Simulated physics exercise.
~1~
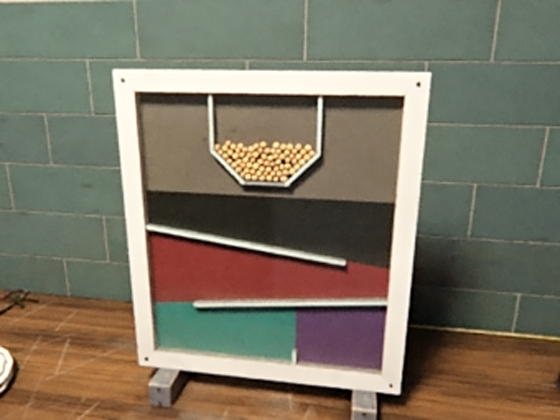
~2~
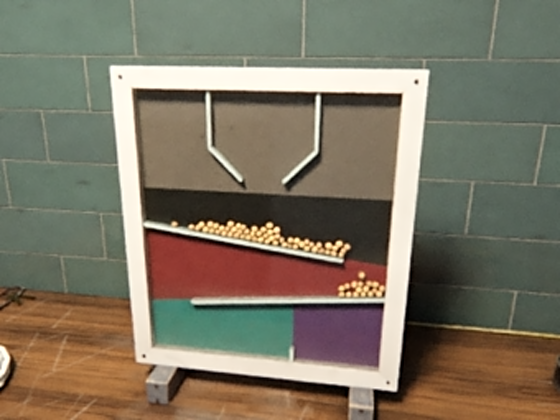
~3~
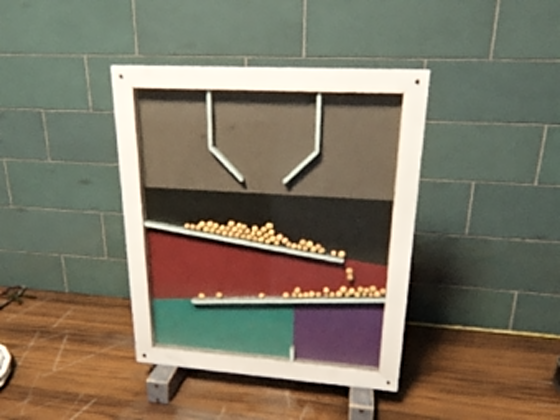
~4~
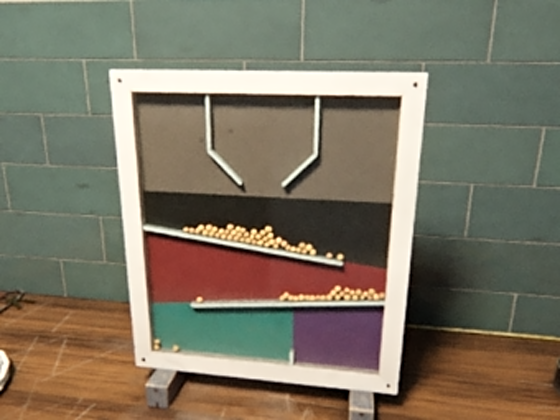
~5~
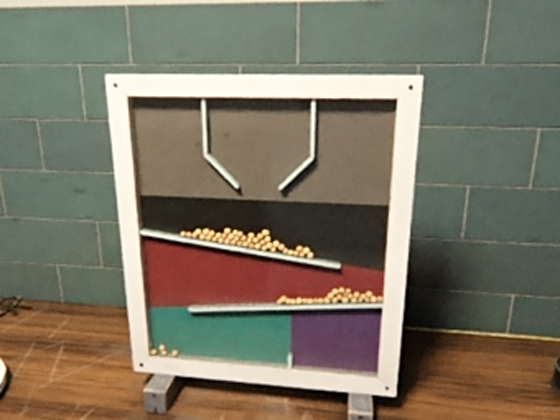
Small wooden beads fill a hopper at the top of a white-framed, clear-fronted box, which stands on a wooden surface before green tiles, seen from the front by a slightly swaying camera. Behind them the panel is grey, then black, red, and turquoise and purple at the bottom, with two sloping ledges across it. The hopper's bottom opens and the beads drop onto the upper ledge, spilling off its right end onto the lower one. Some roll left along that ledge, and a few fall into the turquoise corner. The rest settle in heaps on both ledges, leaving purple empty.
